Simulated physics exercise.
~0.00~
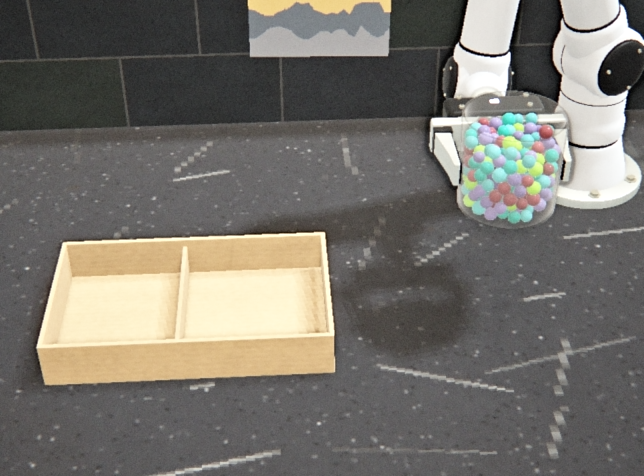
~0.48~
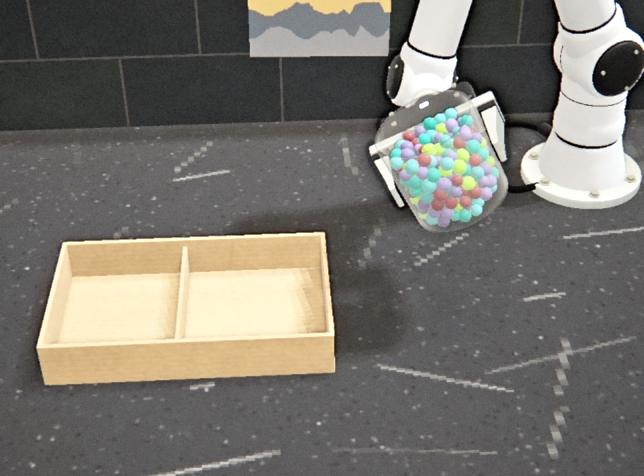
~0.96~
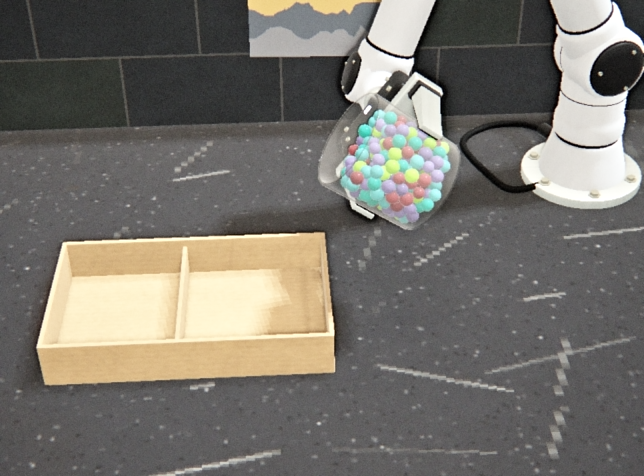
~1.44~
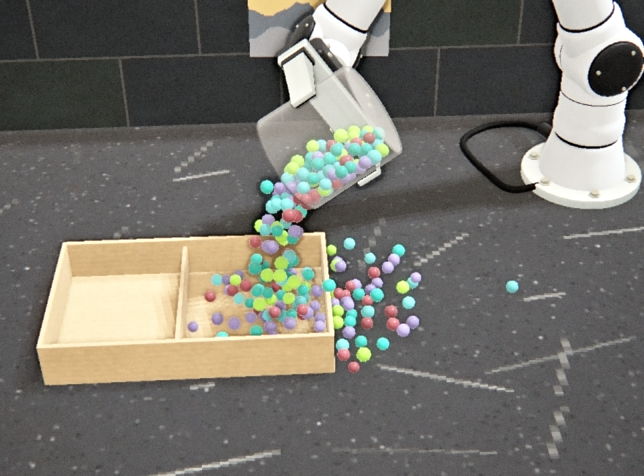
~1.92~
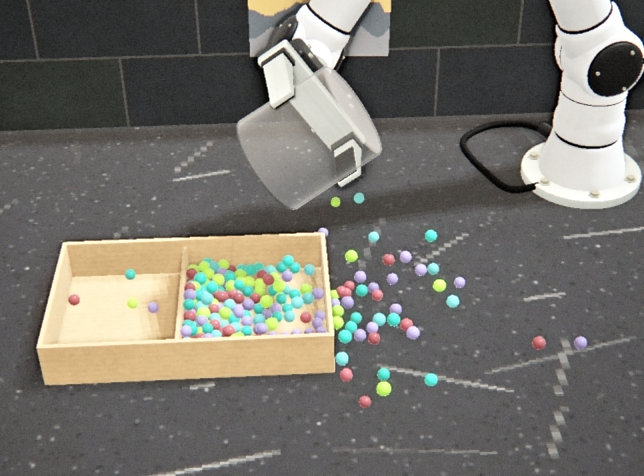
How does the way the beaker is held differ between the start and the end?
At the start the robot arm holds the beaker upright, and by the end it holds it upside down.
